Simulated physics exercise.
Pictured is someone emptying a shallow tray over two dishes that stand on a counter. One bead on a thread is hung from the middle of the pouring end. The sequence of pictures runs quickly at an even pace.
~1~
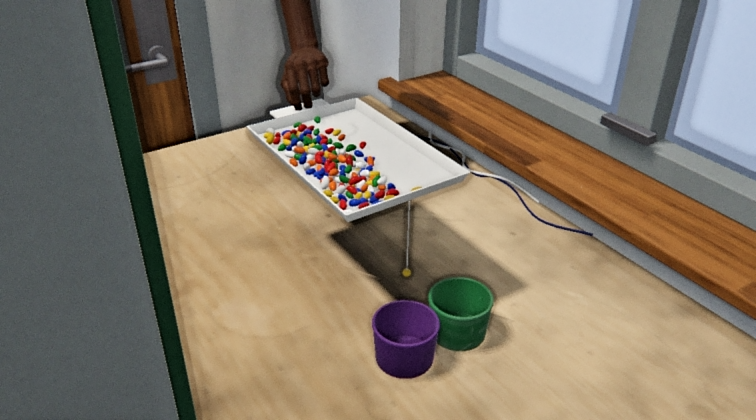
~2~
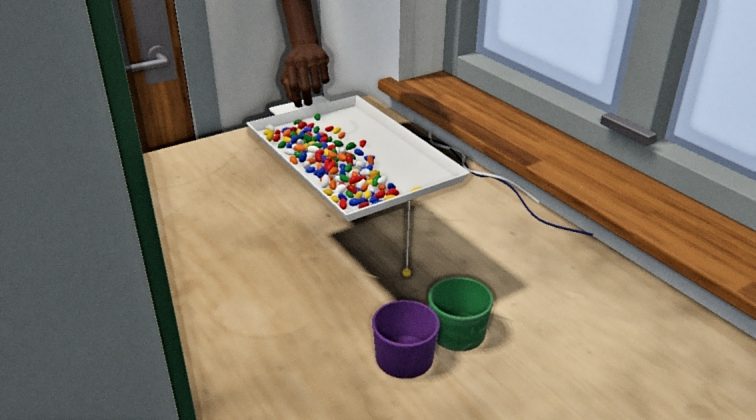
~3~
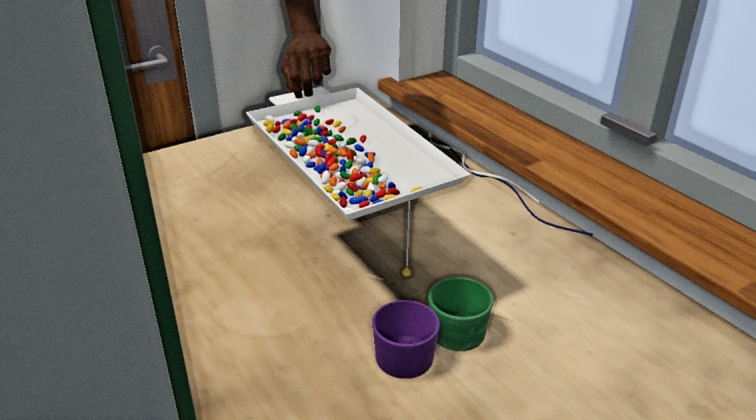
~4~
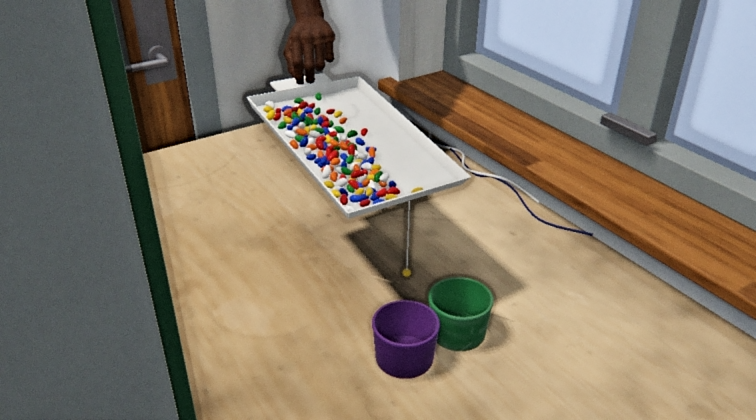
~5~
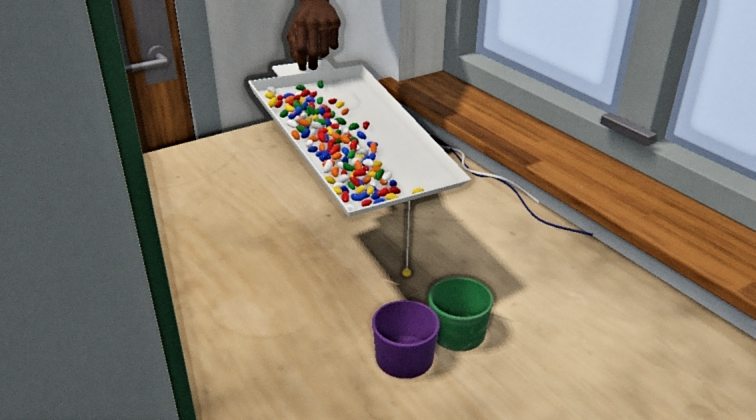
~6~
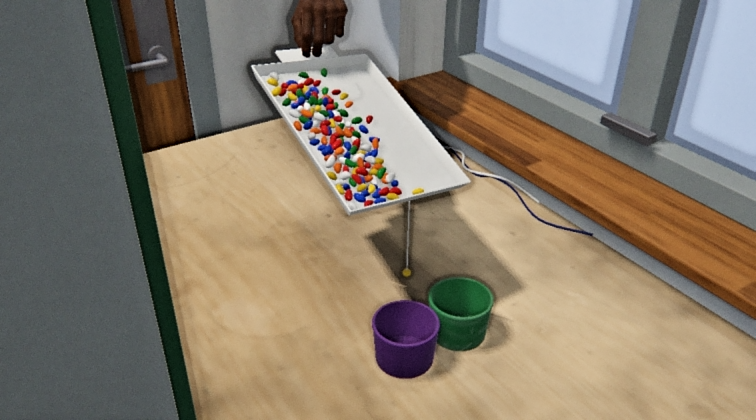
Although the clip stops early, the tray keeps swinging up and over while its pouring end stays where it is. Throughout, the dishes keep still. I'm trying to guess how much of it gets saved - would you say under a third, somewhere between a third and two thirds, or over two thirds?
The dishes will hold one to two thirds of the load.
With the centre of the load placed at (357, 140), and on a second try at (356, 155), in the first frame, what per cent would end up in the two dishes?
Close to 40 and close to 40 per cent.
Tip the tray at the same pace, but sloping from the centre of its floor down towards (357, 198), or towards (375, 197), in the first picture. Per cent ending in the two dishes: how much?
You'd see roughly 20 per cent the first time and 50 per cent the second.
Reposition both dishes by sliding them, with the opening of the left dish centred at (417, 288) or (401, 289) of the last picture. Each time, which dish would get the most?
Placement one gives the one at right, placement two gives the one at right.
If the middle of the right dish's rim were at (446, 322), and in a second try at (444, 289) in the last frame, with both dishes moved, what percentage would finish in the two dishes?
Around 10 and then 40 per cent.
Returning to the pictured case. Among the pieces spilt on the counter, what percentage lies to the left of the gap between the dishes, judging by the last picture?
10 per cent, roughly.
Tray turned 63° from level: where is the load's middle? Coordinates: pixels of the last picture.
I'd put the middle close to (425, 181).
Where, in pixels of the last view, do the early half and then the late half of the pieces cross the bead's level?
At (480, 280) for the first part, then at (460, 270) for the others.
Soon after the last picture, tray tipped steeply; most on the tray; a small part in the air.
A little later, tray tipped right over; a stray few on the tray; a small part in the left dish; about a quarter in the right dish; about half outside both; a small part in the air.
Later still, tray tipped past a quarter turn; a small part in the left dish; about a third in the right dish; about half outside both.
At rest, tray tipped past a quarter turn; a small part in the left dish; about a third in the right dish; about half outside both.
